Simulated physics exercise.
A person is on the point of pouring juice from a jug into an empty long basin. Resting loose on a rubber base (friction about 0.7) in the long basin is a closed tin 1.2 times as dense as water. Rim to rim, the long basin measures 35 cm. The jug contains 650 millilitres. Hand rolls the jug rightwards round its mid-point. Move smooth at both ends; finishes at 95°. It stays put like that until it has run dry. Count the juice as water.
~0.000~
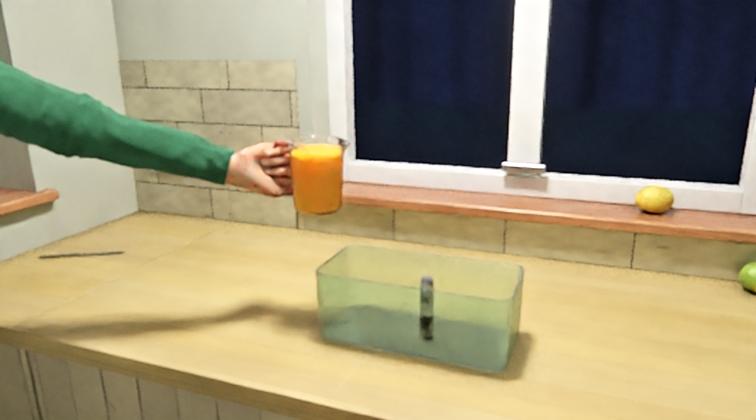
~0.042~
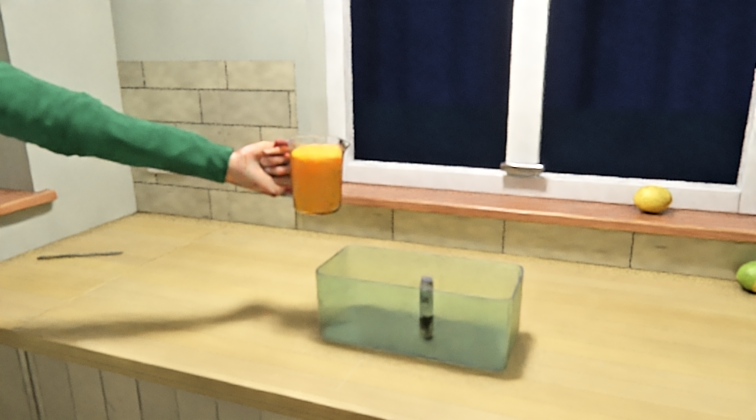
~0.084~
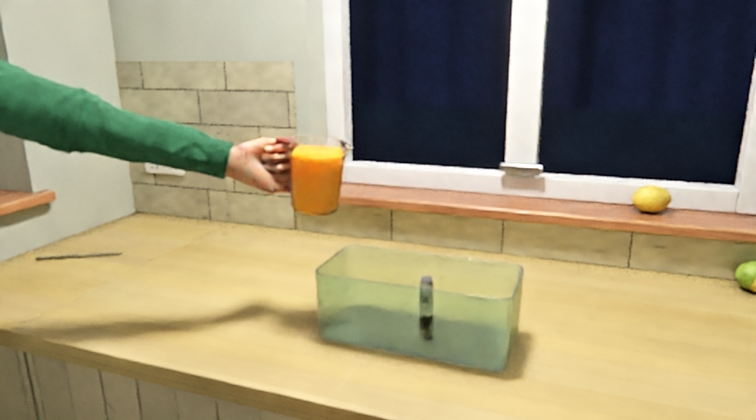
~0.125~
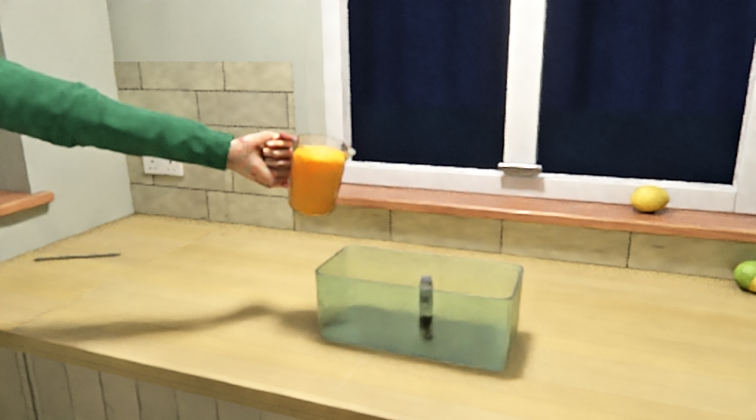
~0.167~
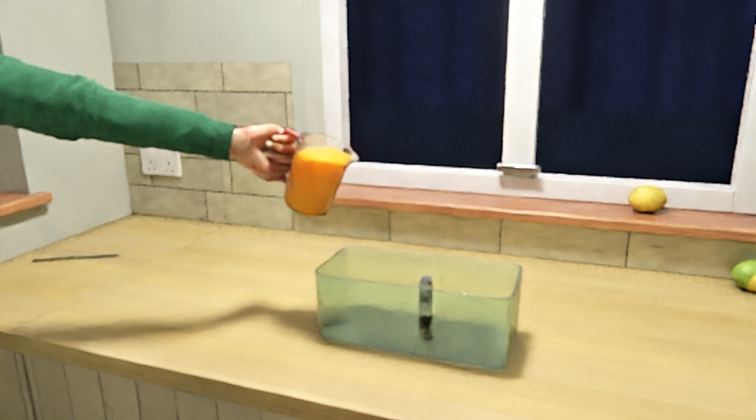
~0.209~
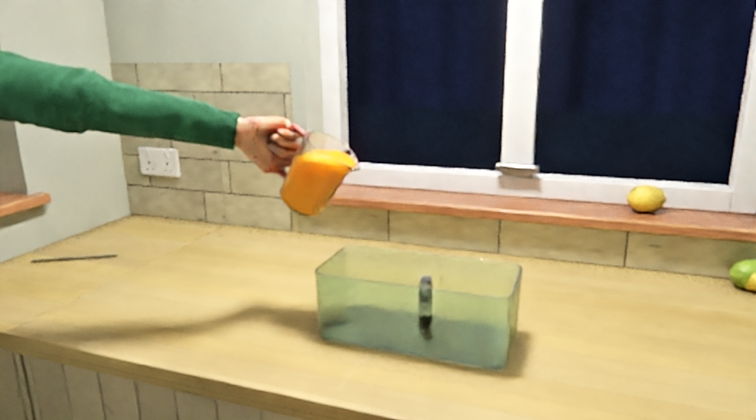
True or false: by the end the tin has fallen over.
False.
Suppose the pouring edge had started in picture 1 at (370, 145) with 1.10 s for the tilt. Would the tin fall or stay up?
After that, the tin overturns.
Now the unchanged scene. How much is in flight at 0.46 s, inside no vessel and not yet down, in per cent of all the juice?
About 28 per cent.
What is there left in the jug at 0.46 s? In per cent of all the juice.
Fraction remaining: Approx. 64 per cent.
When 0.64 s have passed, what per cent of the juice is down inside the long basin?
My estimate is about 52 percent.
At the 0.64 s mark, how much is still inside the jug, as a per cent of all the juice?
I reckon near 28 per cent still sits there.
By 0.46 s the tilt is 90° and 63 per cent is still to pour; the tin stands where it began.
By 0.64 s the tilt is 95° and 27 per cent is still to pour; the tin stands where it began.
By 0.82 s the tilt is 95° and 10 per cent is still to pour; the tin stands where it began.
By 1.03 s the tilt is 95° and 3 per cent is still to pour; the tin stands where it began.
At rest the tin stands where it began.
